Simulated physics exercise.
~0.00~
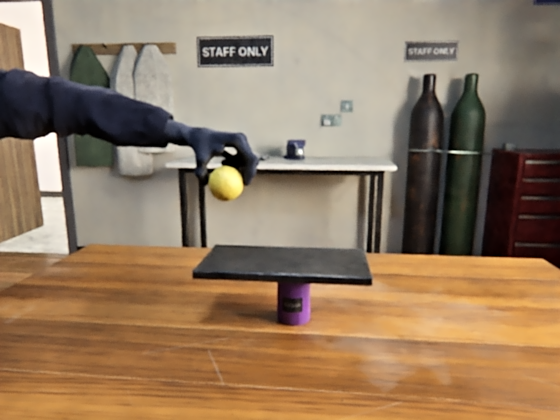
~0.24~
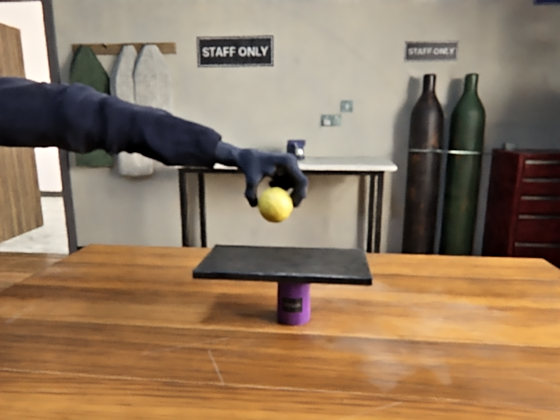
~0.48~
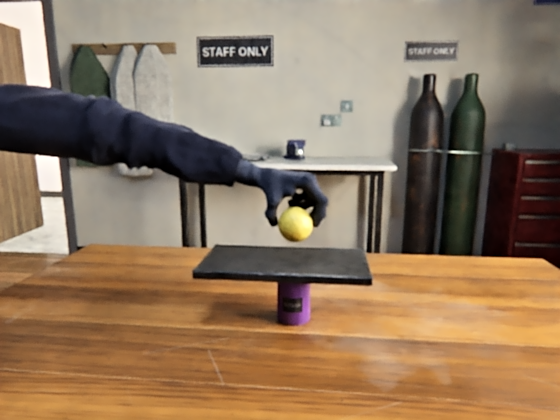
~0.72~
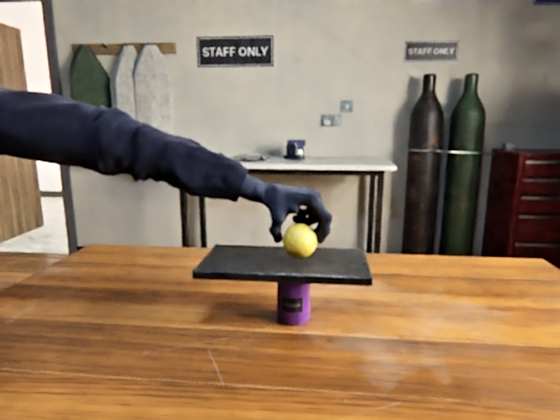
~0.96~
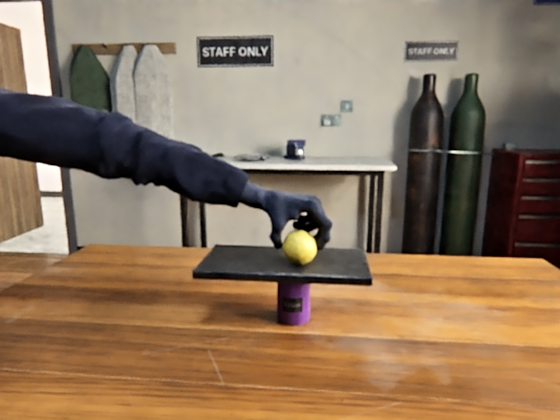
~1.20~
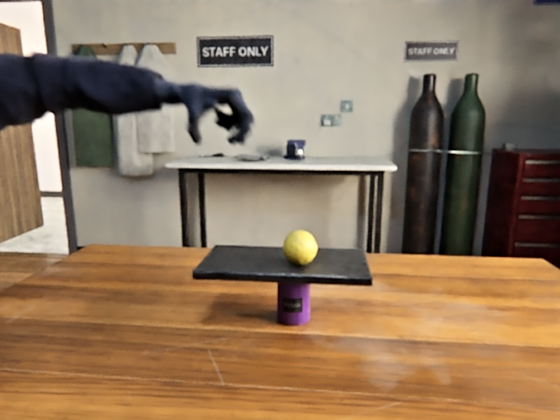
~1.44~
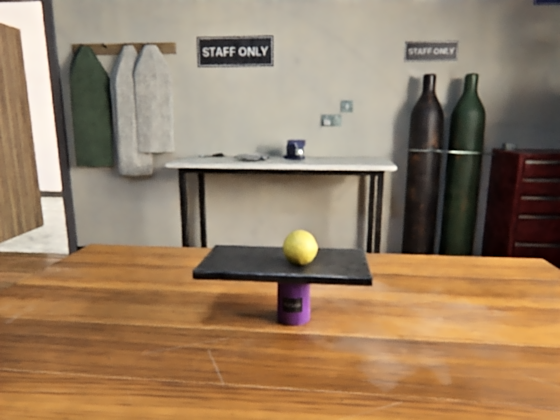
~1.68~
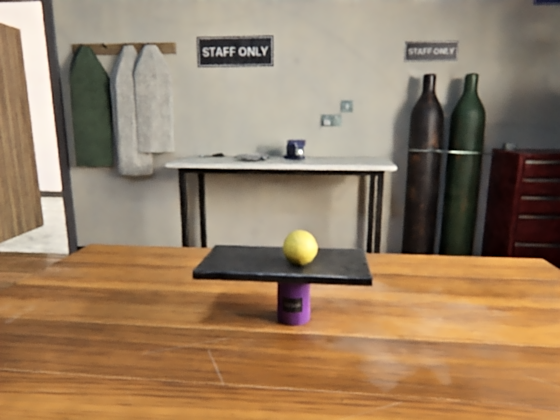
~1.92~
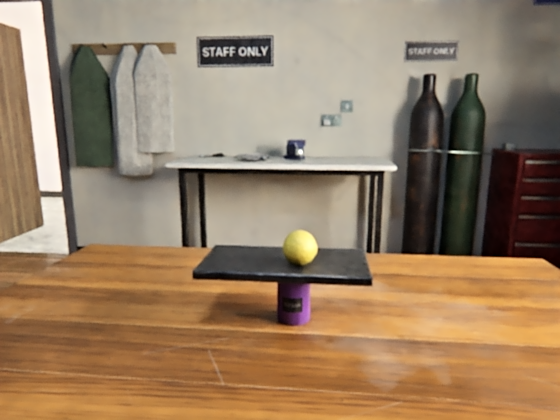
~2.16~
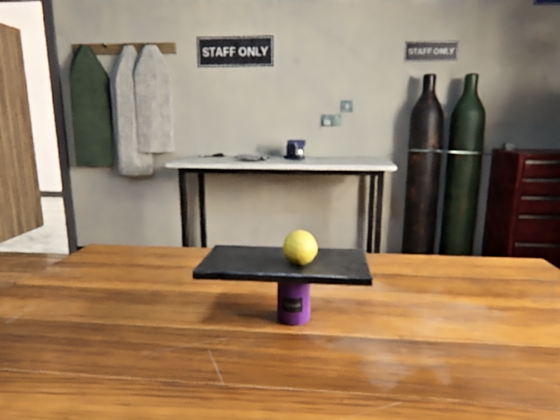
In a workshop, a gloved hand placing a yellow lemon on a black lid atop a purple jar, withdrawing as everything stays balanced.
